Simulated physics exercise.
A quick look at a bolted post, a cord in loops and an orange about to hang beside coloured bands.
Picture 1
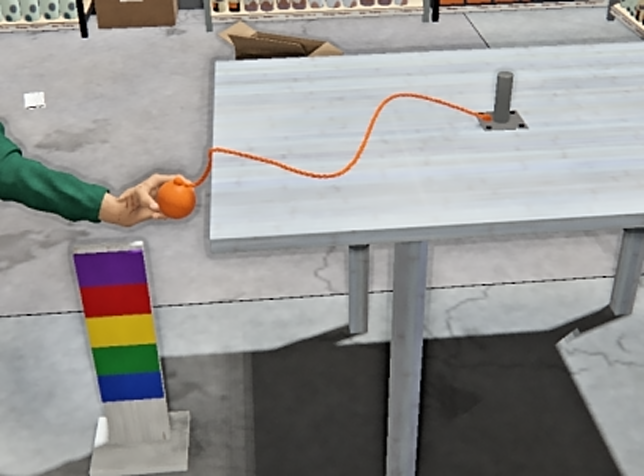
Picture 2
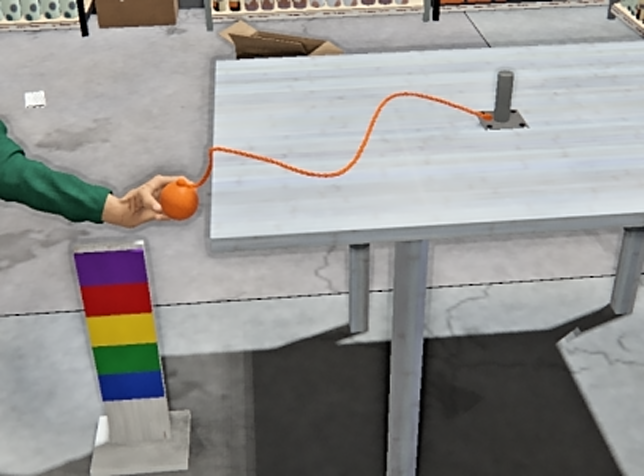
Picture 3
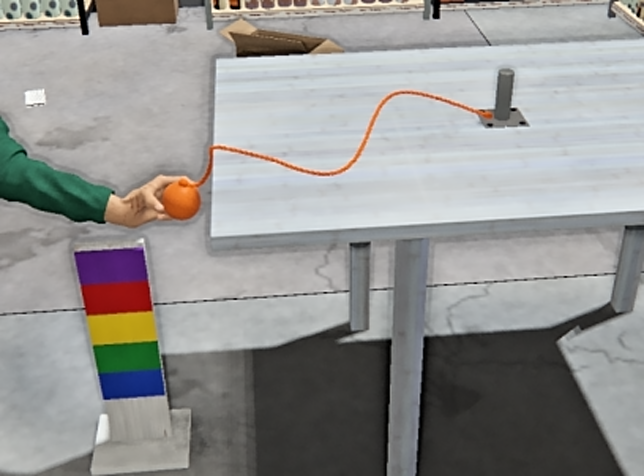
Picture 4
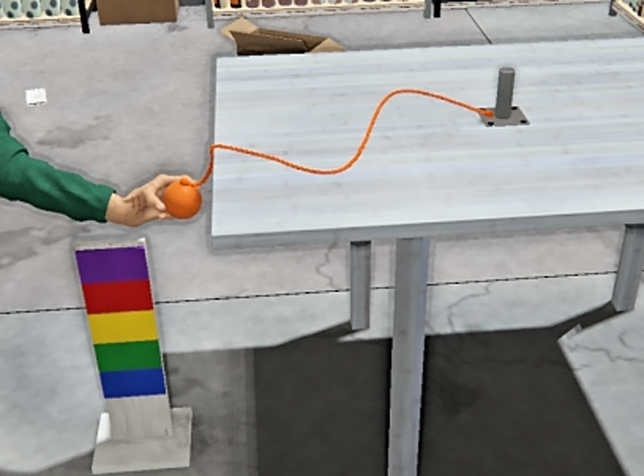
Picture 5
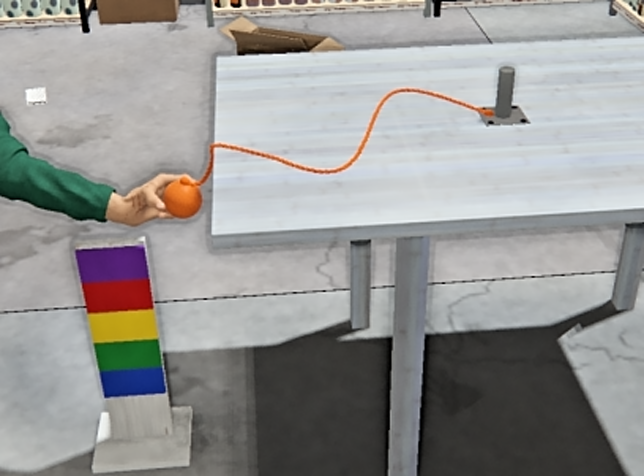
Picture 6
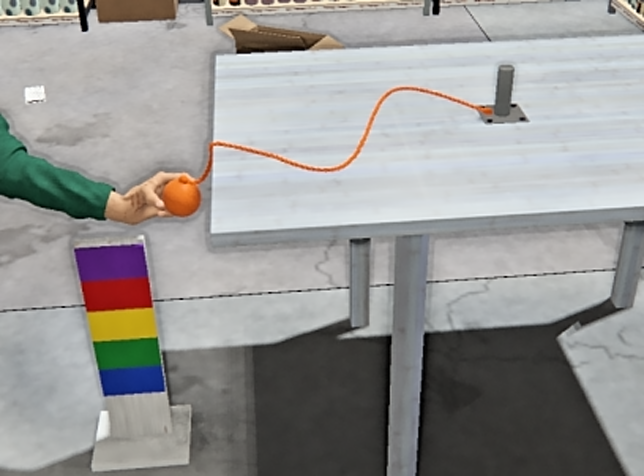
A hand in a green sleeve holds an orange ball just off the left edge of a pale grey table, seen from slightly above on a cracked concrete floor. An orange cord curves loosely across the tabletop to a short metal post, while an upright board banded purple, red, yellow, green and blue stands below the hand. The hand and ball shift barely rightward, then stay almost still.
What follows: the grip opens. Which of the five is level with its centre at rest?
Its middle rests at the green band.
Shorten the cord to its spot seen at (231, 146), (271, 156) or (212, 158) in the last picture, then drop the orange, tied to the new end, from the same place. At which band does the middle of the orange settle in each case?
Taking them in turn: Red; purple; yellow.
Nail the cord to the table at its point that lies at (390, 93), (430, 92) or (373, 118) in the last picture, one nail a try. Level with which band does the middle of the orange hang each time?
Taking them in turn: Yellow; yellow; red.
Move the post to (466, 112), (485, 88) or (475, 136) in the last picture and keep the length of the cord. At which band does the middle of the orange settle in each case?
One after the other, blue; green; blue.
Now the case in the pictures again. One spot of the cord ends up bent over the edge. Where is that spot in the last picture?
The one at (355, 156).
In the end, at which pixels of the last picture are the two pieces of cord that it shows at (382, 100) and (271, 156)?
The first at (343, 122), the second at (222, 222).
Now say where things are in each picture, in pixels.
The first picture shows orange (176, 200); purple (110, 270); red (116, 302); yellow (121, 332); green (126, 360); blue (131, 388).
The second picture shows orange (179, 201); cord through (452, 106) (386, 101) (367, 136) (329, 176) (248, 156).
The third picture shows orange (181, 201).
The fourth picture shows orange (183, 200); cord through (454, 102) (387, 98) (368, 133) (330, 173) (249, 153).
The fifth picture shows orange (183, 199).
The sixth picture shows orange (182, 198); cord through (453, 100) (386, 96) (368, 131) (329, 170) (248, 150).
A little later, orange near (239, 315); level with yellow.
Next, orange near (227, 331); level with green.
When it is over, orange near (234, 331); level with green. The green one.
